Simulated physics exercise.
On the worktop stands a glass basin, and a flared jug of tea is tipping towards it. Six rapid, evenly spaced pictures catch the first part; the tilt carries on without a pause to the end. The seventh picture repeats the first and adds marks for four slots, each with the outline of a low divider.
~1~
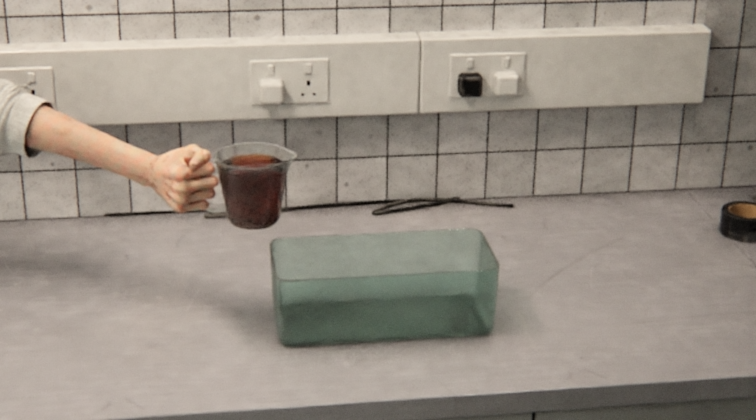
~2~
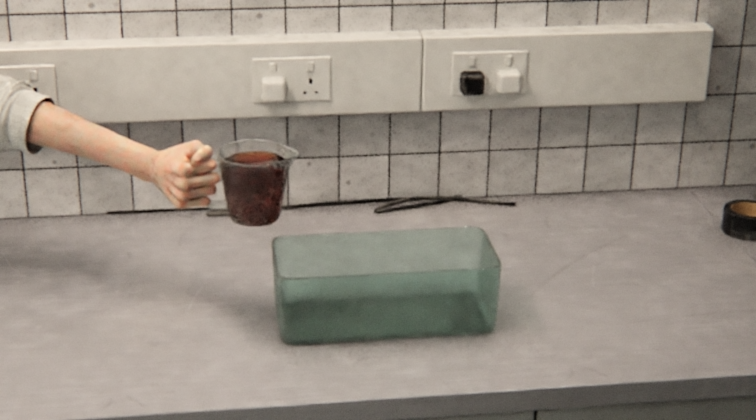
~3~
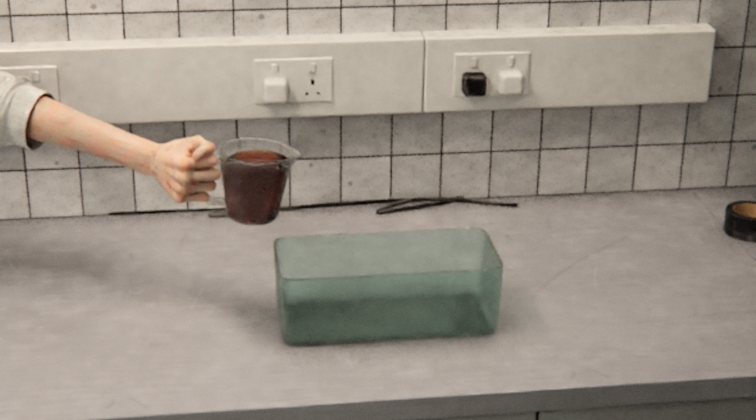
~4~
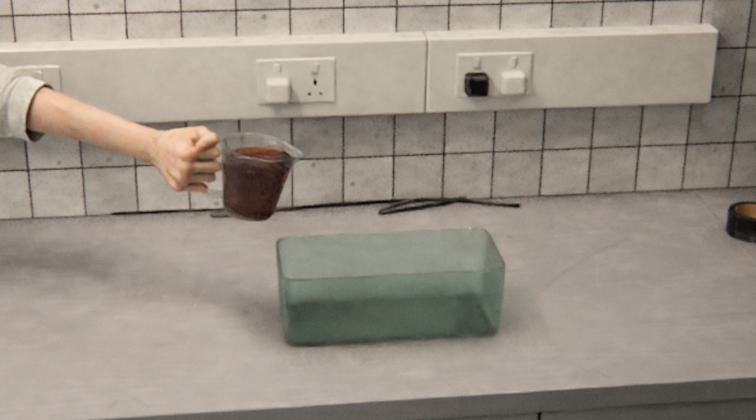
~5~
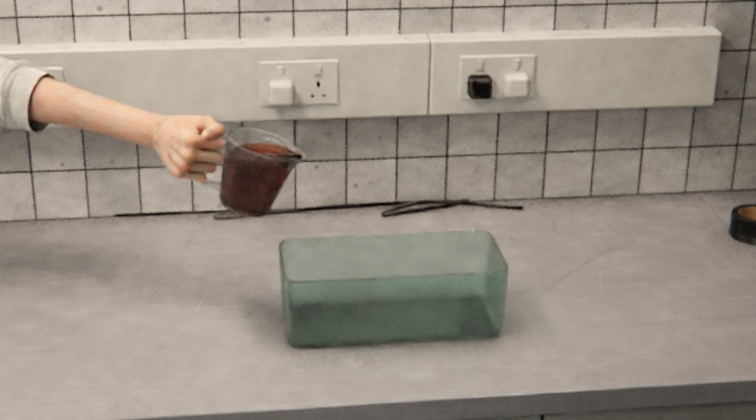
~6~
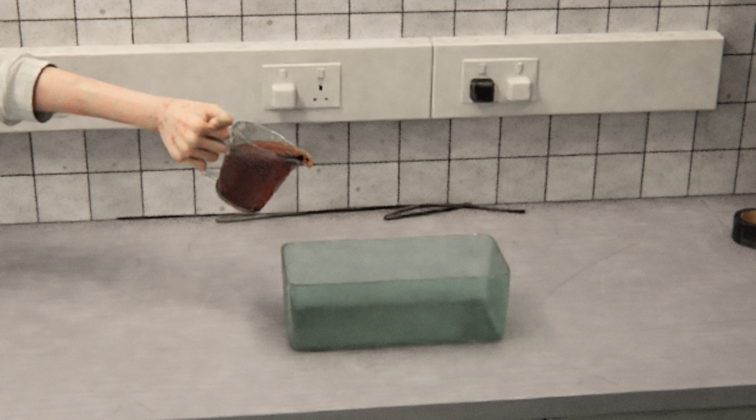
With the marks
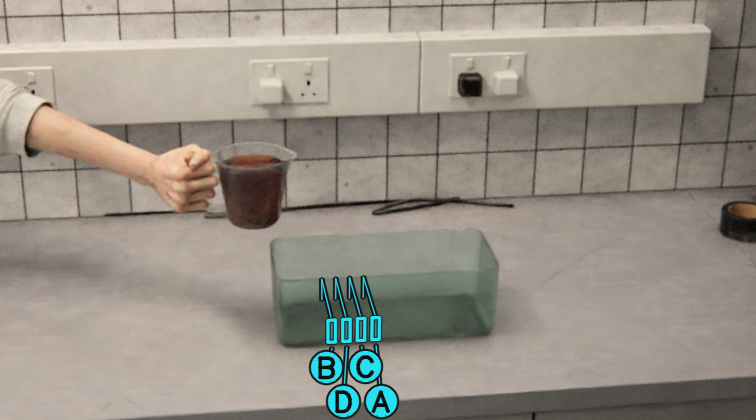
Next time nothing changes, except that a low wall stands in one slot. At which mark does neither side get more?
The answer is place A.
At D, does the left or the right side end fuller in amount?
More ends on the right.
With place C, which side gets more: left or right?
More ends on the right.
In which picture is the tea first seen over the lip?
In picture 6.
On the marked copy, A at (376, 345); B at (332, 347); C at (361, 346); D at (346, 346).
With A, about 55 % ends left of the wall and 42 % right of it; 3 % is lost outside.
With B, about 5 % ends left of the wall and 93 % right of it.
With C, about 17 % ends left of the wall and 81 % right of it.
With D, about 7 % ends left of the wall and 92 % right of it.
